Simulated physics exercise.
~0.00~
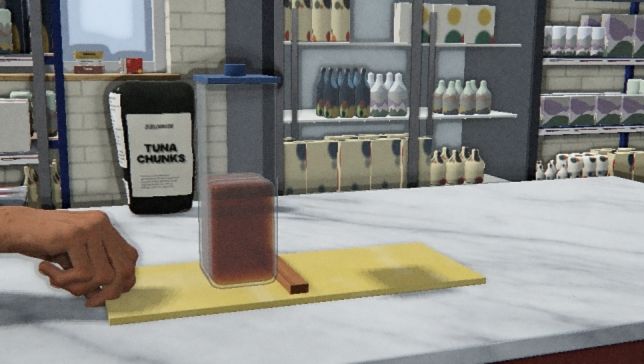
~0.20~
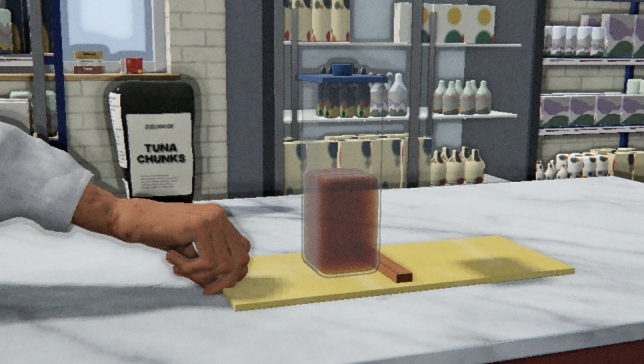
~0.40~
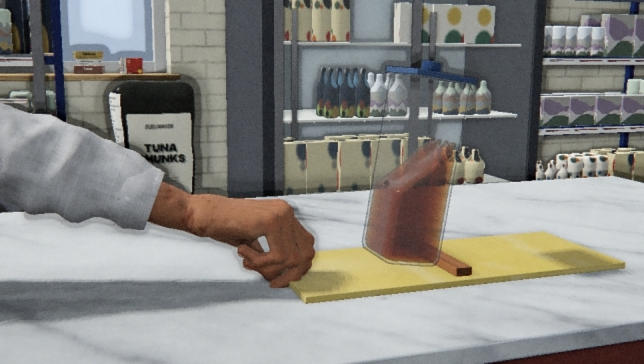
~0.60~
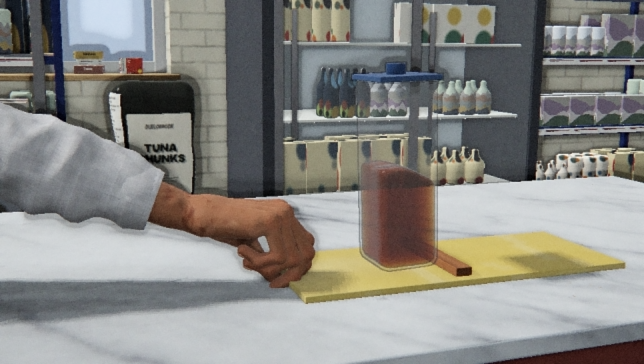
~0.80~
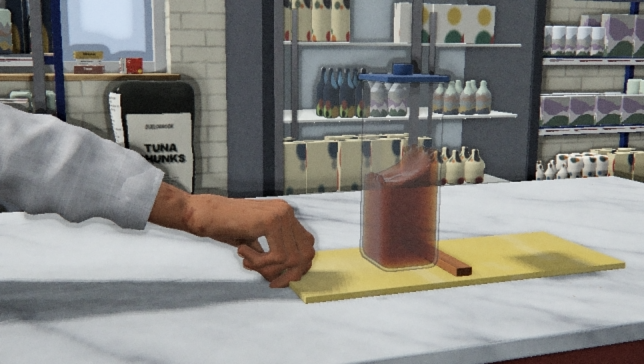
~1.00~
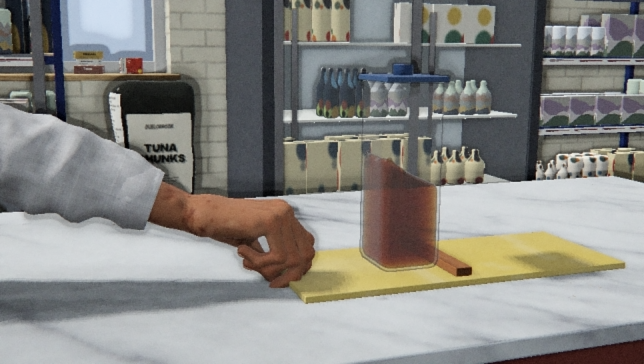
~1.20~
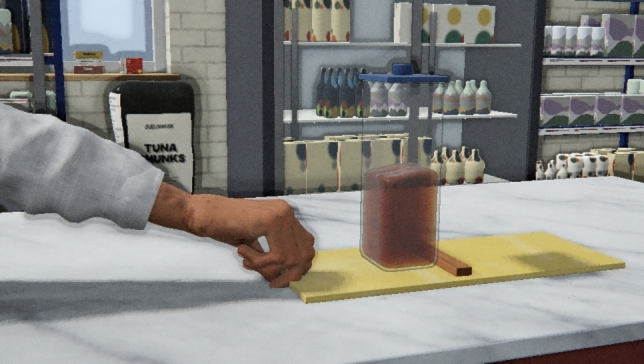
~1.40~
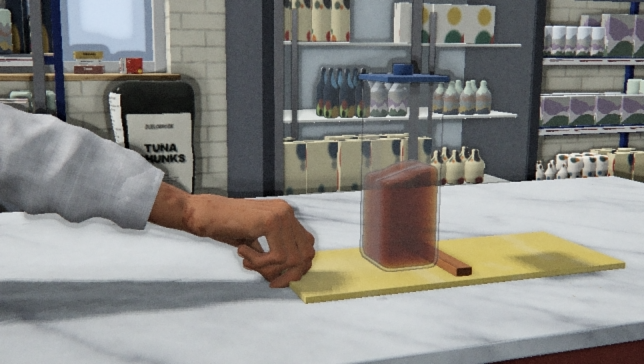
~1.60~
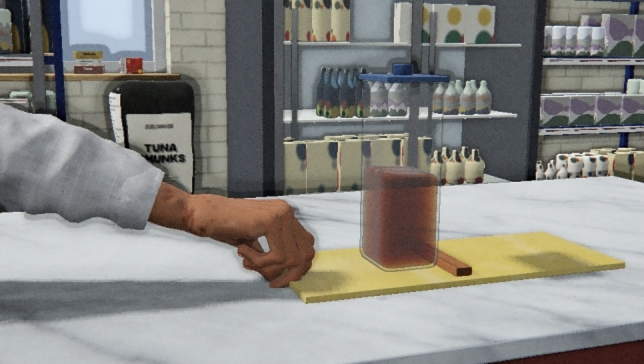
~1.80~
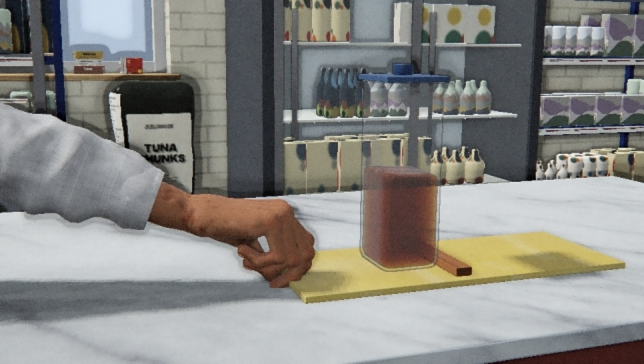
A clear, closed canister with a blue cap, about half full of reddish-brown tea, rides upright on a yellow board, its foot against a low reddish-brown strip. The view is from a still camera facing a white marble counter in a shop, with stocked shelves and a black tuna chunks container behind. A hand at the left end of the board slides it to the right. As the board stops, the canister tips to the right and the tea surges up that side. It rocks back upright, the tea sloshes and gradually settles, and the canister ends standing in place beside the resting hand.
